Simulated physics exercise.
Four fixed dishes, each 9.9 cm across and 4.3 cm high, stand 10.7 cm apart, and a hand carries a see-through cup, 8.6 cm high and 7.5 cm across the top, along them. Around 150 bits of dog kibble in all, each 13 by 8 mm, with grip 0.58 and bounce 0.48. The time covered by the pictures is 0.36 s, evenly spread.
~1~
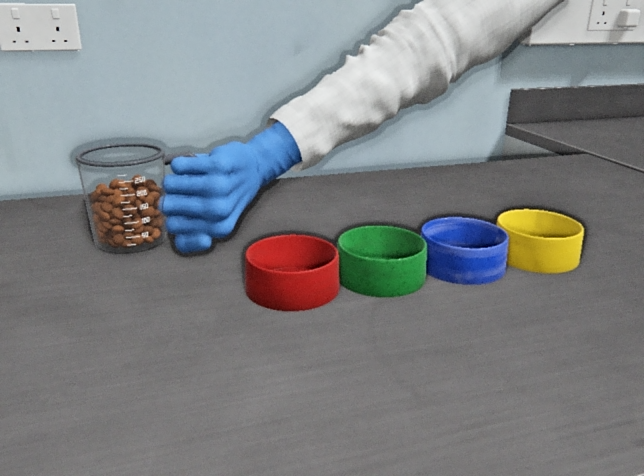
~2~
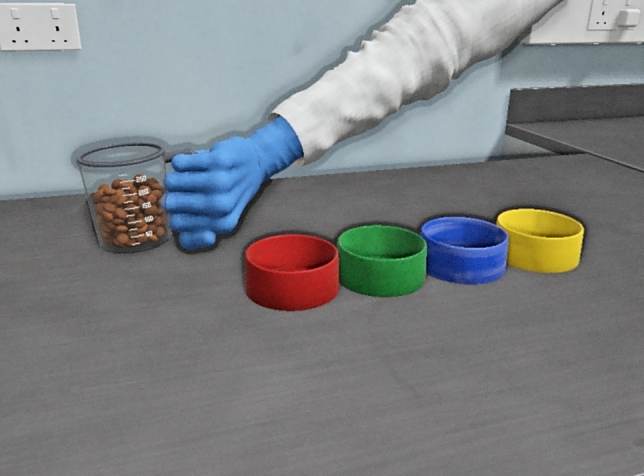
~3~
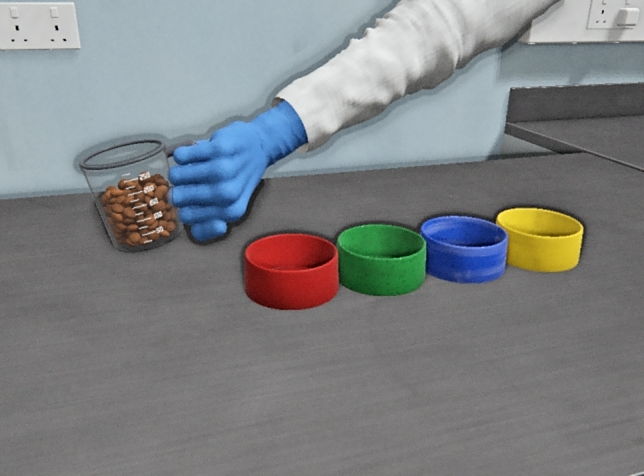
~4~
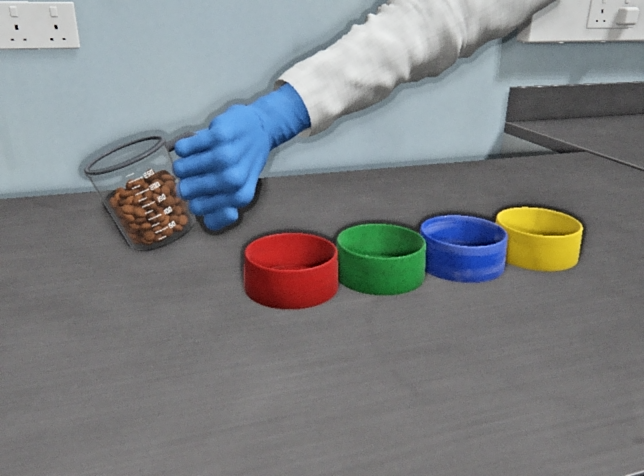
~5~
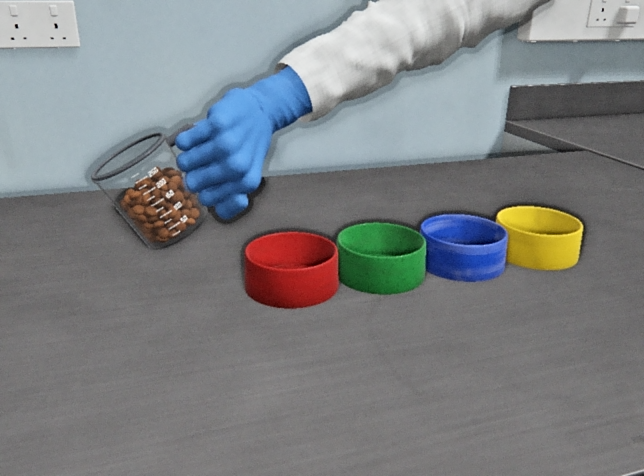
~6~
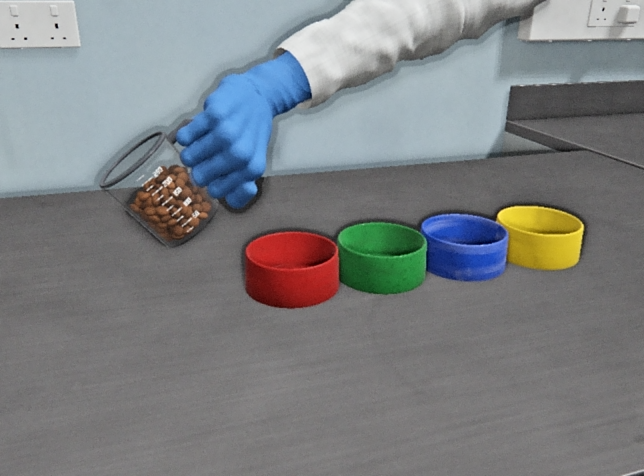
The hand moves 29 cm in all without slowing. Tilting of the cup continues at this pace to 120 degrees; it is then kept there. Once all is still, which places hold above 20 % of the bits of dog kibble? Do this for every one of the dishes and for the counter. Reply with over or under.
Red dish under, blue dish under, green dish under, yellow dish under, counter over.
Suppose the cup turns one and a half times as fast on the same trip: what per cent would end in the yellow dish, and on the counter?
Shares: Yellow at 0; counter at 100.
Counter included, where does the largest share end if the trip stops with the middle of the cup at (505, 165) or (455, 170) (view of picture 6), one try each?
On the first run most goes to counter, and on the second to counter.
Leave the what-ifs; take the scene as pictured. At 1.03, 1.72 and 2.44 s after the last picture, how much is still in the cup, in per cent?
In turn: 10, 0, 0.
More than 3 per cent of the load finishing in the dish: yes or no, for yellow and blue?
For yellow, it does not, for blue, it does not.
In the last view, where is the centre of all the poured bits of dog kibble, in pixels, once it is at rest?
About (215, 291).
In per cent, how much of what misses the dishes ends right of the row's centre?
Roughly 0 per cent.
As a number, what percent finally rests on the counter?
Estimate: Around 90 %.
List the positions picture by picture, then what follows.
The first frame shows cup at (127, 198), tilt 0 degrees, lip at (78, 157), moved 0.0 cm; middle of the pieces at (131, 215); red dish at (292, 253); green dish at (382, 243); blue dish at (464, 233); yellow dish at (540, 224).
The second frame shows cup at (129, 198), tilt 3 degrees, lip at (78, 159), moved 0.2 cm; middle of the pieces at (134, 214).
The third frame shows cup at (136, 196), tilt 10 degrees, lip at (81, 163), moved 1.0 cm; middle of the pieces at (143, 212).
The fourth frame shows cup at (145, 195), tilt 18 degrees, lip at (86, 170), moved 1.8 cm; middle of the pieces at (154, 210).
The fifth frame shows cup at (154, 193), tilt 27 degrees, lip at (93, 176), moved 2.6 cm; middle of the pieces at (165, 207).
The sixth frame shows cup at (163, 192), tilt 35 degrees, lip at (101, 184), moved 3.5 cm; middle of the pieces at (176, 204); red dish at (292, 250); green dish at (382, 239); blue dish at (464, 230); yellow dish at (540, 221).
Then, 1.03 s after the last picture, tilt 120 degrees; cup holds 10 %, red 5 %.
Then, 1.72 s after the last picture, tilt 120 degrees; cup holds 0 %, red 10 %.
Then, 2.44 s after the last picture, tilt 120 degrees; cup holds 0 %, red 10 %.
In the end, red 10 %, blue 0 %, green 0 %, yellow 0 %, counter 90 %.
